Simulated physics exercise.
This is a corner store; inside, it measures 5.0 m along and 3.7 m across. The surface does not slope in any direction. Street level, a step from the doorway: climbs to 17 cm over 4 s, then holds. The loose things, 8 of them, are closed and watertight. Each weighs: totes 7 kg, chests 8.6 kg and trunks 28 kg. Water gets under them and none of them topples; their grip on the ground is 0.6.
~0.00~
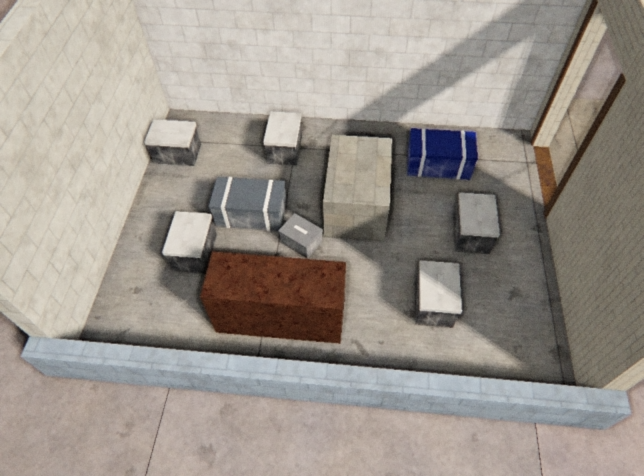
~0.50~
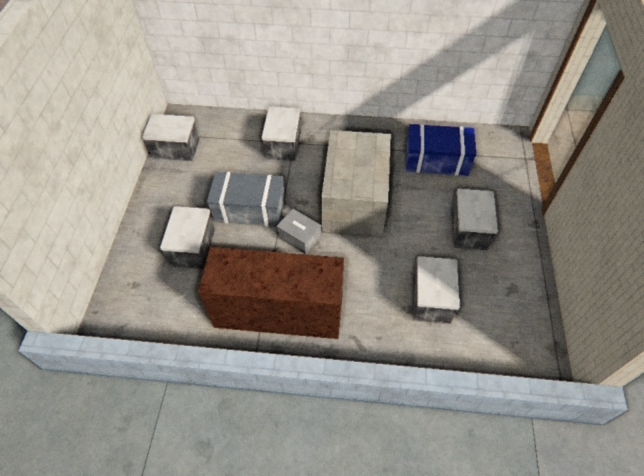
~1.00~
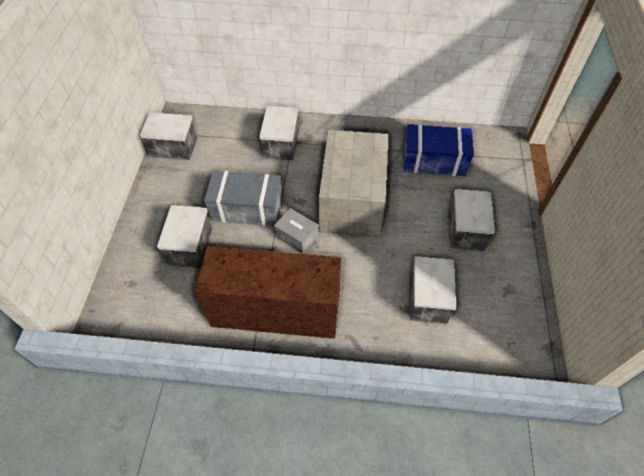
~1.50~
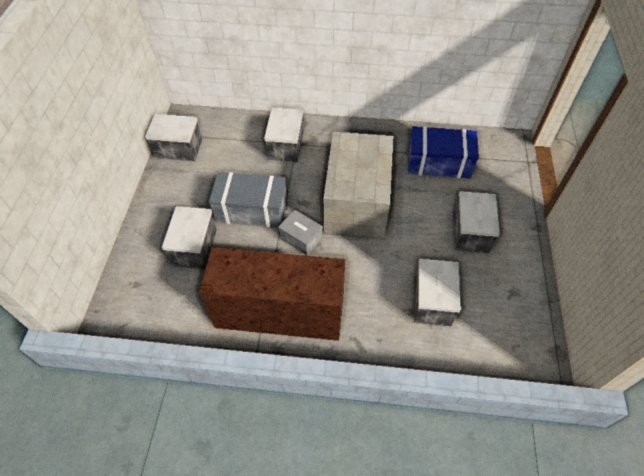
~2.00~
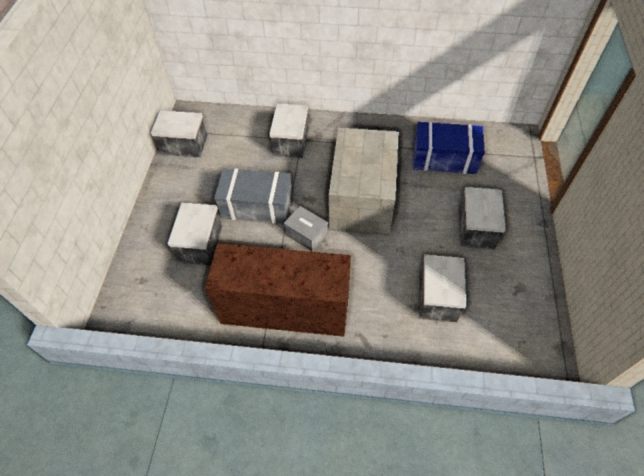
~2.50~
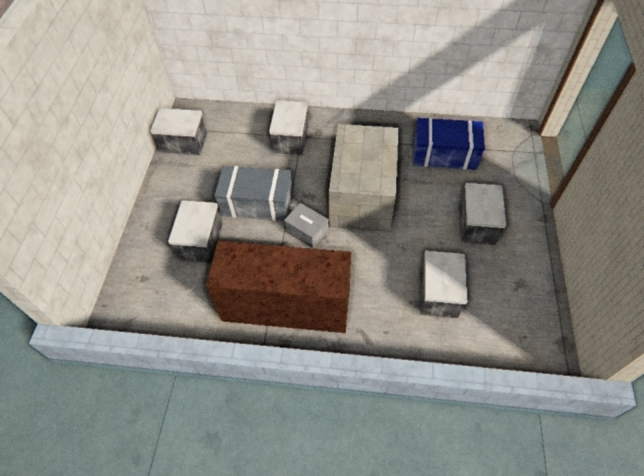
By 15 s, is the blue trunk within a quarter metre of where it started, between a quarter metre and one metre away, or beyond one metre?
It'll show a big shift.
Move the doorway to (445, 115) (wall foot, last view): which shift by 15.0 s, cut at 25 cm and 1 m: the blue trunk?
By then the blue trunk has been carried a long way.
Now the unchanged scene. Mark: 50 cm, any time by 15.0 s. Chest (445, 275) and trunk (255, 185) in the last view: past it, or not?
In turn: Over, short of it.
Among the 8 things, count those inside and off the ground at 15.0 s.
At that point I count 7.
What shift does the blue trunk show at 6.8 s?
It has shifted about 5 cm.
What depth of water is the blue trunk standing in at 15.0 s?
Roughly 9 cm.
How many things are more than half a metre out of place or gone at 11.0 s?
The count is 5.
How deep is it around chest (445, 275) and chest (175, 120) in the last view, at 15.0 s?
6 and 8 cm.
After 3.5 s the blue trunk is near (451, 133), 0.0 m from its start, aground; 0 afloat.
After 6.8 s the blue trunk is near (448, 133), 0.0 m from its start, aground; 0 afloat.
After 11.0 s the blue trunk is near (339, 102), 1.5 m from its start, aground; 3 afloat.
After 15.0 s the blue trunk is near (255, 106), 2.5 m from its start, afloat; 7 afloat.
